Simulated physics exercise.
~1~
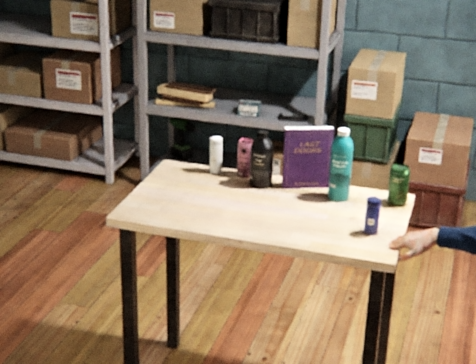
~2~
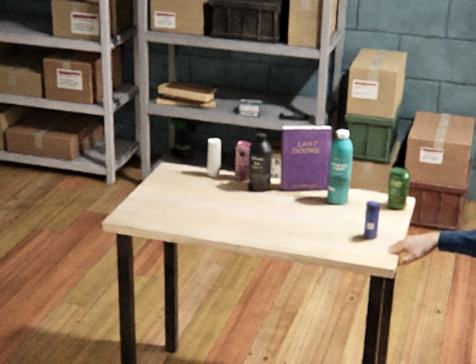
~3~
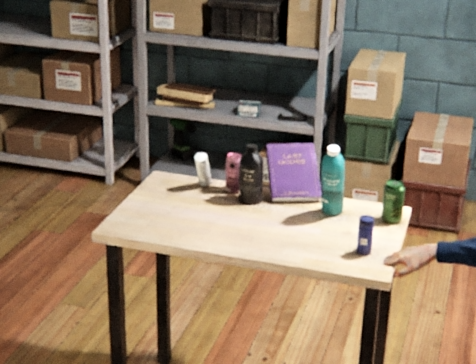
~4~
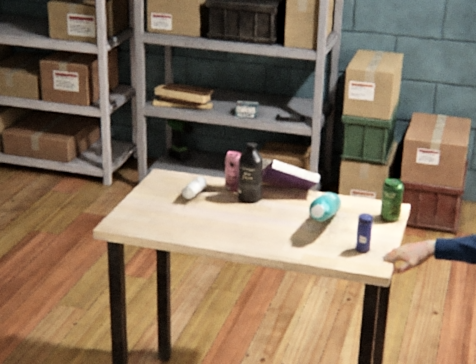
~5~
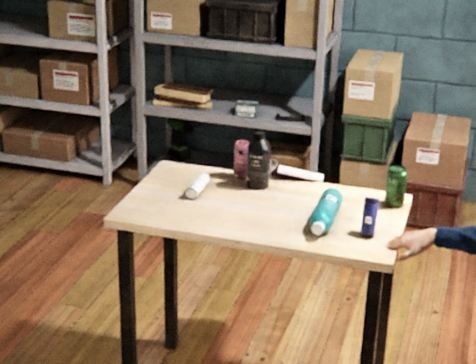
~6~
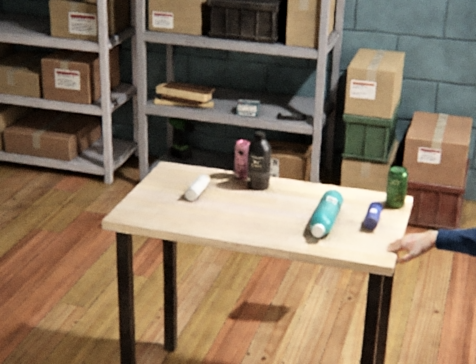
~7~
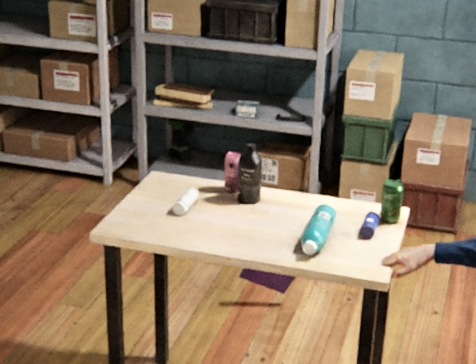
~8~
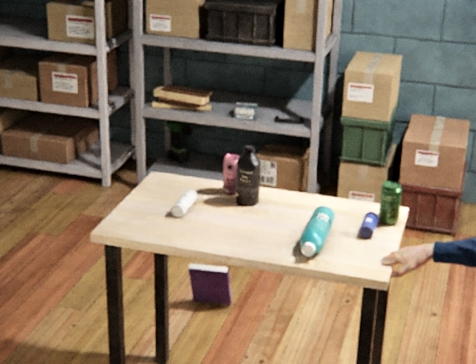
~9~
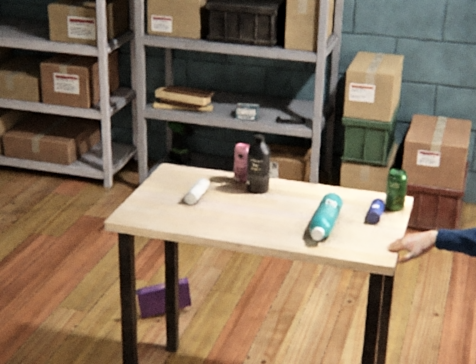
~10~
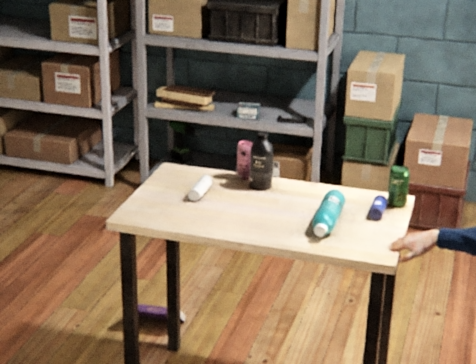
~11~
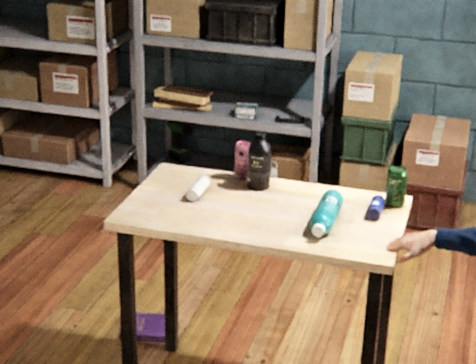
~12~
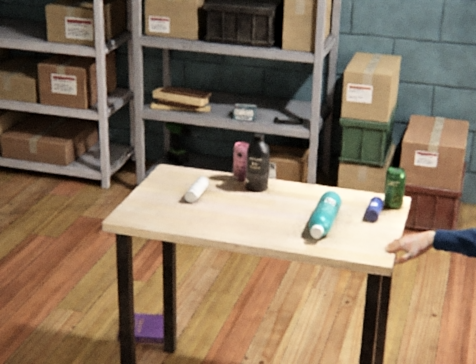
A wooden table, gripped at its right corner by a hand, jolted back and forth, toppling a white container, a turquoise bottle and then a small blue one, while a purple book tipped over and fell to the floor; the others stayed upright.
